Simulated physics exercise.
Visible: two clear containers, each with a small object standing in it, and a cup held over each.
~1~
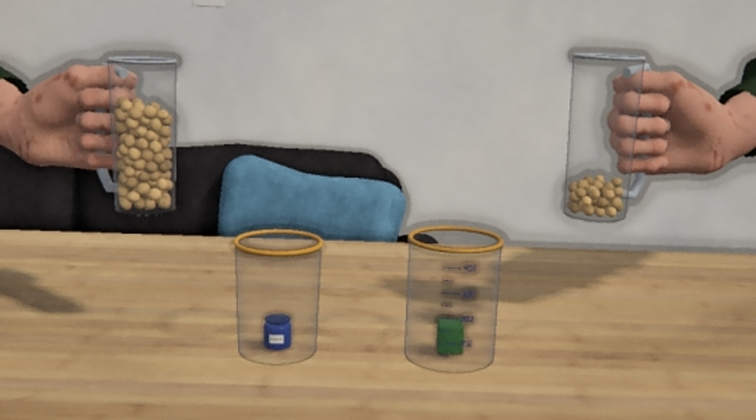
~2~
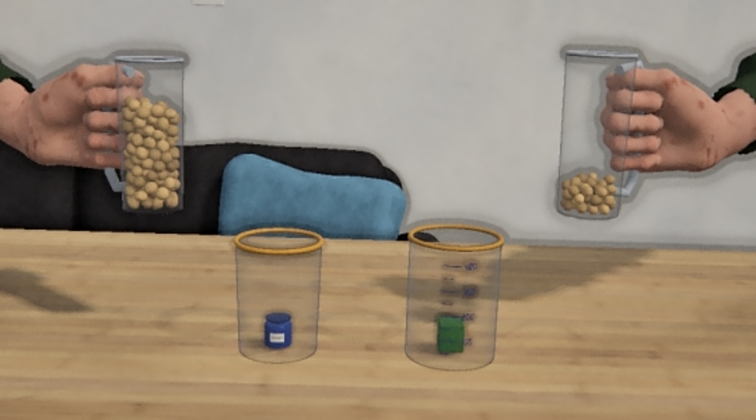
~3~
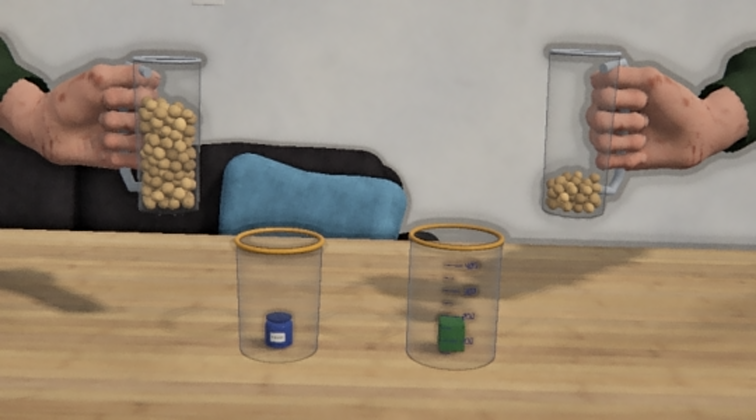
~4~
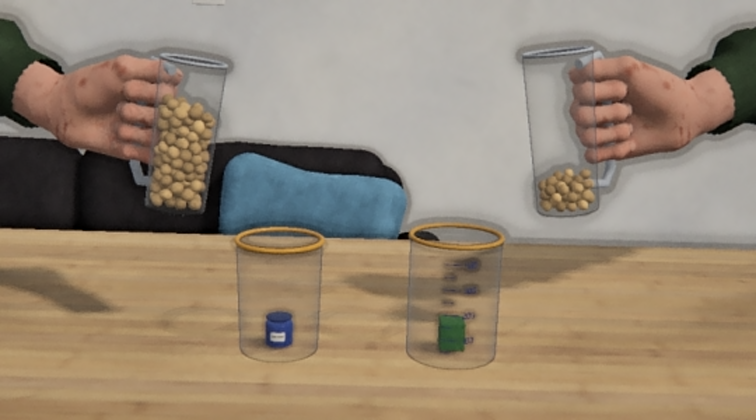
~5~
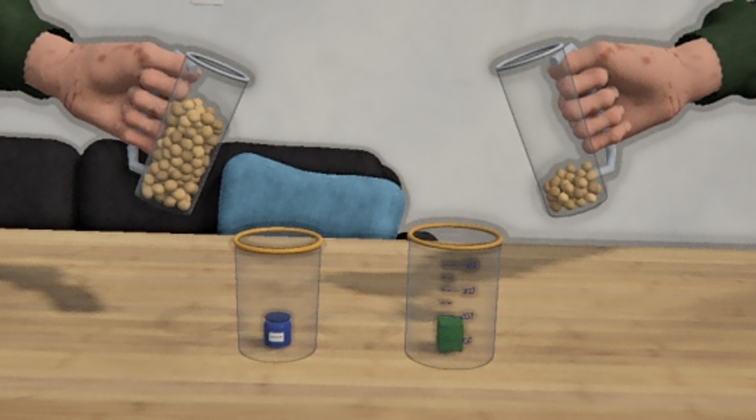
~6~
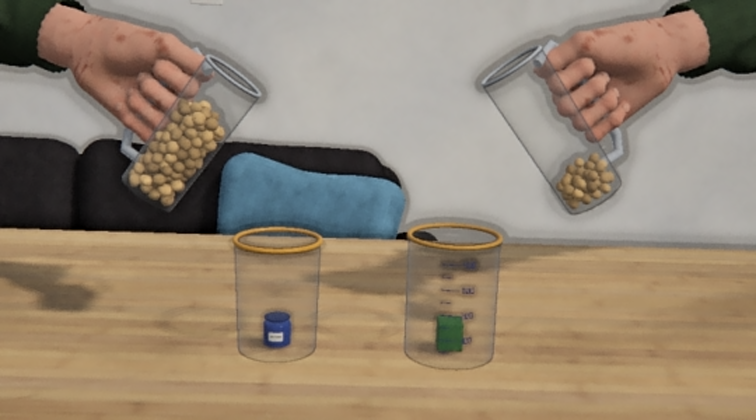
In this clip, two hands hold clear cups of chickpeas, the left much fuller, above two clear containers holding a small blue canister and a green block; the hands move the cups inward, then tilt them toward each other.
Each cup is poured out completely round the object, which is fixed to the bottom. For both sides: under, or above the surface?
Outcome: Left: Most likely it's totally obscured afterwards. Right: Most likely it's jutting above the heap afterwards.
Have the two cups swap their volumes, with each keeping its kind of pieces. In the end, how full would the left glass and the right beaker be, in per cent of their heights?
You'd get 25 % full on the left side and 40 % full on the right.
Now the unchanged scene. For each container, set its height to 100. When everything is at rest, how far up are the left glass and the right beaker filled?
The left one ends up around 55 percent full and the right one around 15 percent.
Then, 0.49 s later than the last frame, left glass empty, all of its cupful still in the cup; right beaker empty, all of its cupful still in the cup.
Then, 0.92 s later than the last frame, left glass nearly empty, the larger part of its cupful still in the cup; right beaker empty, all of its cupful still in the cup.
Then, 1.29 s later than the last frame, left glass half full, none of its cupful still in the cup; right beaker nearly empty, none of its cupful still in the cup.
When it is over, left glass half full (surface near (277, 287)), nothing beside it; right beaker nearly empty (surface near (450, 329)), nothing beside it; the left thing is covered; the right thing is still showing.
